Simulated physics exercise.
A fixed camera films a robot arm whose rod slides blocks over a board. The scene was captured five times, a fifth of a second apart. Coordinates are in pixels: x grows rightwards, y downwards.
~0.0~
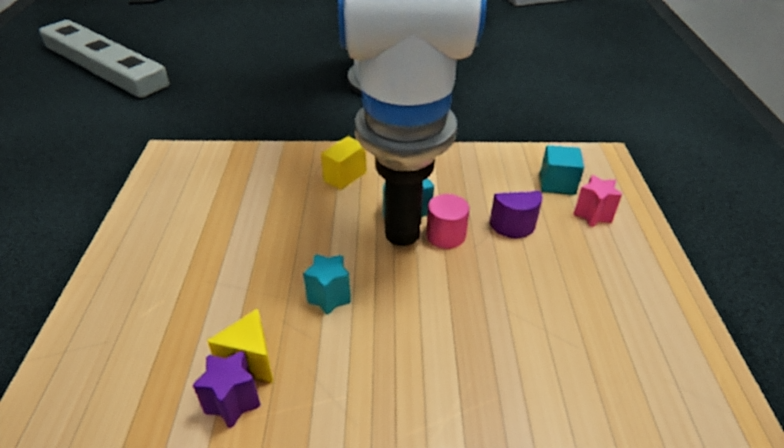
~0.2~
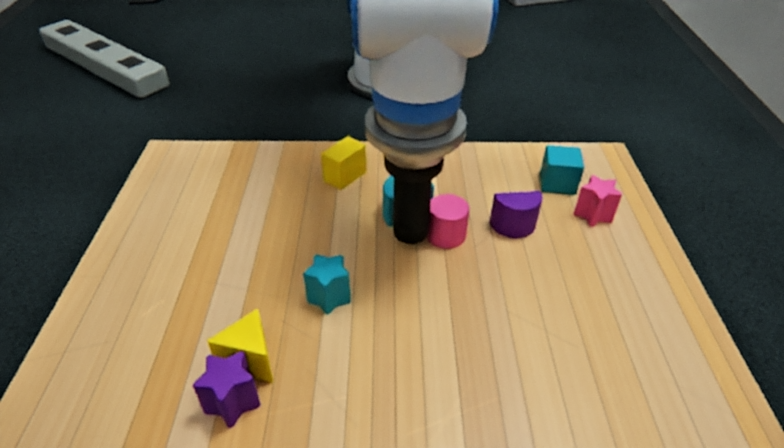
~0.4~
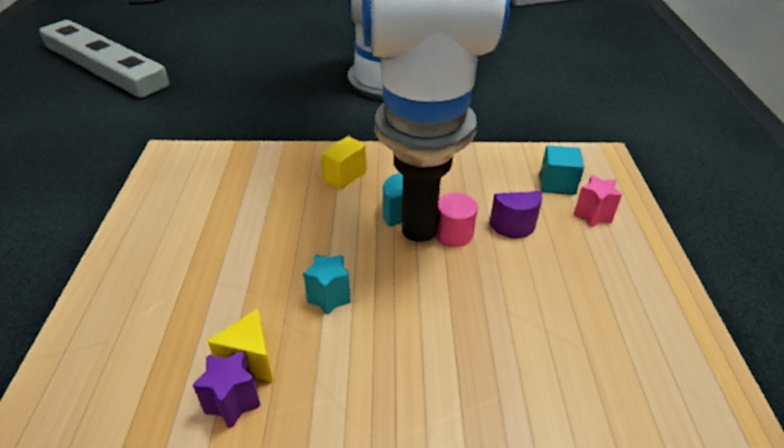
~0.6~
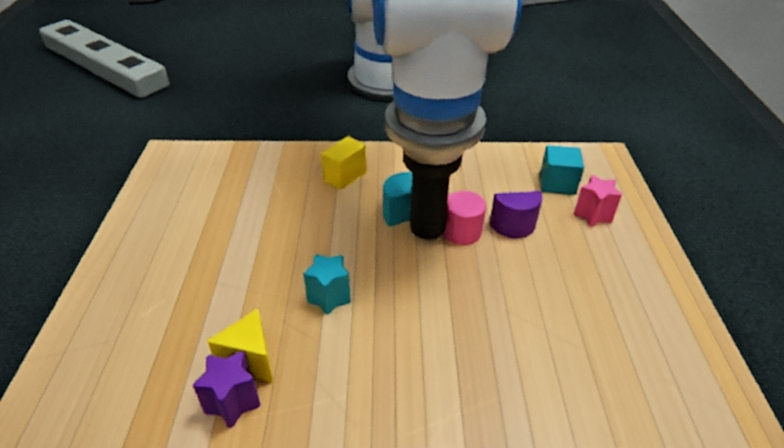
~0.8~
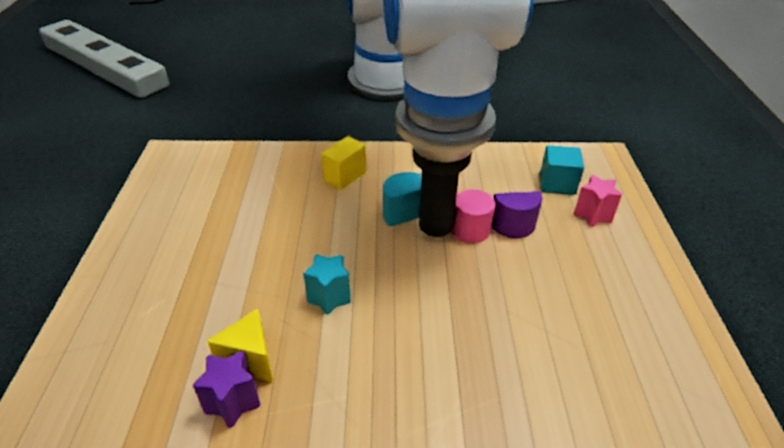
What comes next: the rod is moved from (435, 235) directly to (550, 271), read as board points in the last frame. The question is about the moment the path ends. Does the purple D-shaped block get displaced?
I believe so.
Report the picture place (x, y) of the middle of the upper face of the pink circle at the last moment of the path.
I expect it at (506, 199).
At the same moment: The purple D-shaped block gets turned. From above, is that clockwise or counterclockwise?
Seen from above, its turn is clockwise.
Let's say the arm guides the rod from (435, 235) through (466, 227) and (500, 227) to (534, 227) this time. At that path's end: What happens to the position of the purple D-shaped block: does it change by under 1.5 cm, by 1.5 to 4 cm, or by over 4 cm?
It is going to finish beyond 4 cm from where it is now.
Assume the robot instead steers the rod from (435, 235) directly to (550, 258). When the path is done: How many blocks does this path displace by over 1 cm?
Going by the path, two of them shift by more than about 1 cm.
On the path given first. One third of the way, rod at (474, 238); pink circle at (499, 198); purple D-shaped block at (534, 192), turned 40° clockwise.
Two thirds of the way, rod at (513, 250); pink circle at (506, 199); purple D-shaped block at (537, 190), turned 55° clockwise.
At the end, rod at (553, 262); turquoise D-shaped block unmoved; pink circle at (506, 199); purple D-shaped block at (537, 190), turned 55° clockwise.
